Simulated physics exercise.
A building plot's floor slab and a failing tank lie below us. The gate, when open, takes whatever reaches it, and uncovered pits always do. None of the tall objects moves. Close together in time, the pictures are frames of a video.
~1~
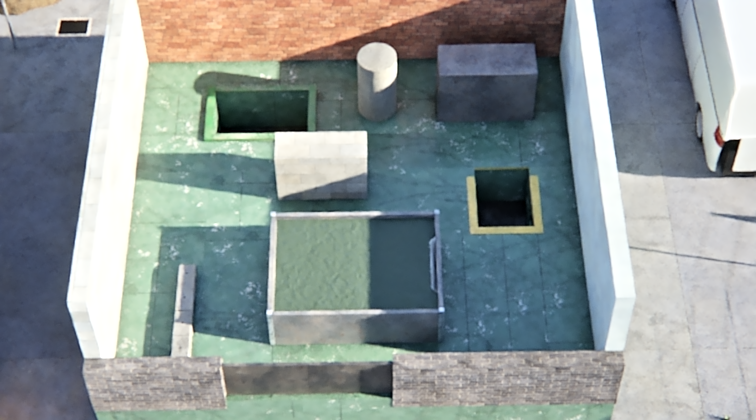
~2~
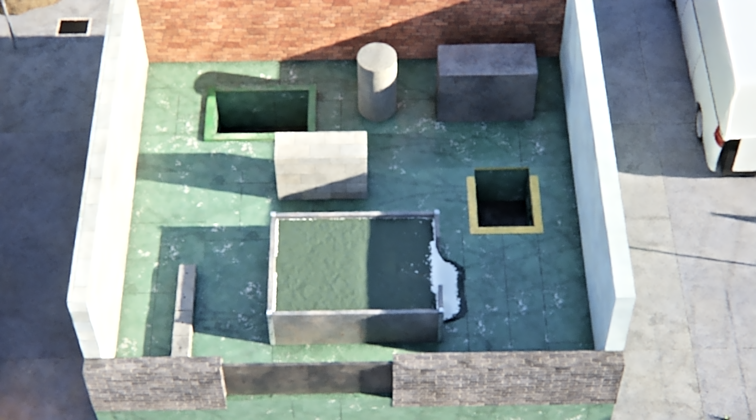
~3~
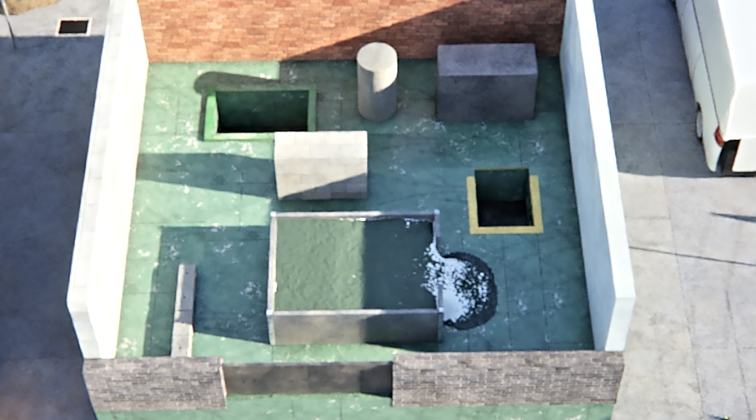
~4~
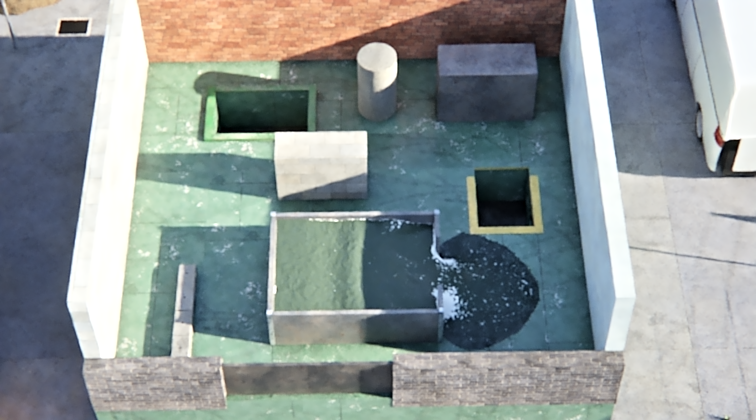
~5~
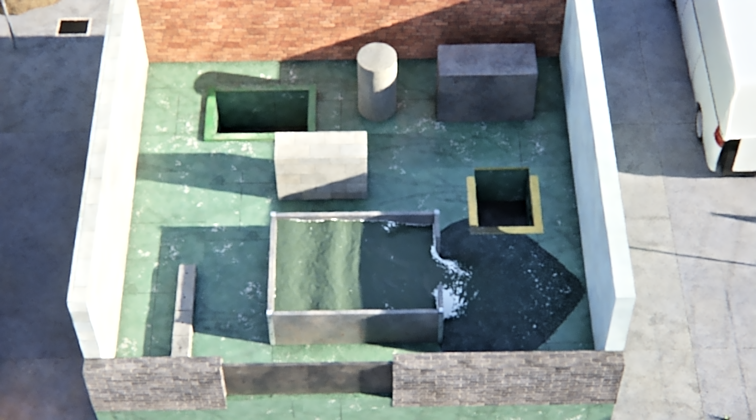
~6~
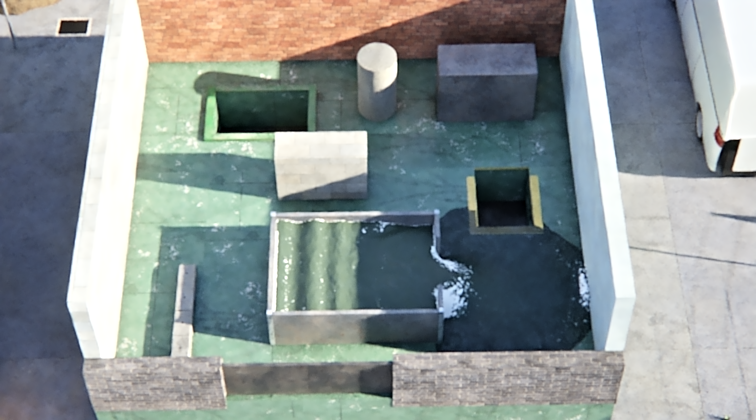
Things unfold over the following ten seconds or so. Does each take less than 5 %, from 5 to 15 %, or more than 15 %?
The gate will take below five per cent; the green pit will take below five per cent; the yellow pit will take beyond fifteen per cent.
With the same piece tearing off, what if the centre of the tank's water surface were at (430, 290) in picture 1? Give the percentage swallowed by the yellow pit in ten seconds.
Result, yellow pit: 25 percent after ten seconds.
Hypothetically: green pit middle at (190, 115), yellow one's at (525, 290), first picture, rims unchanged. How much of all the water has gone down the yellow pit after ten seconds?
Roughly 65 per cent ends up in the yellow pit.
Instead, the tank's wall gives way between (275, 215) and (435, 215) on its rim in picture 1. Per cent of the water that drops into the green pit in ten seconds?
Green: 8 %.
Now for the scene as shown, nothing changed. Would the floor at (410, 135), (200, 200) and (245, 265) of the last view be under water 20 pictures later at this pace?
Point 1: Inundated; point 2: Unwetted; point 3: Unwetted.
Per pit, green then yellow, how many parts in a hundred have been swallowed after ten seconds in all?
Near 0 in a hundred, followed by near 24 in a hundred.
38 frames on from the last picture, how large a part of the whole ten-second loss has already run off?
About 65 %.
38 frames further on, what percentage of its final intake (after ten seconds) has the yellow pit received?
The figure is near 65 per cent.
A moment on, water covers 15 % of the floor; the gate 0 %, the green pit 0 %, the yellow pit 1 %.
Next, water covers 20 % of the floor; the gate 0 %, the green pit 0 %, the yellow pit 3 %.
Then, water covers 35 % of the floor; the gate 0 %, the green pit 0 %, the yellow pit 7 %.
Later, water covers 65 % of the floor; the gate 0 %, the green pit 0 %, the yellow pit 15 %.
In the end, water covers 95 % of the floor; the gate 0 %, the green pit 0 %, the yellow pit 23 %.
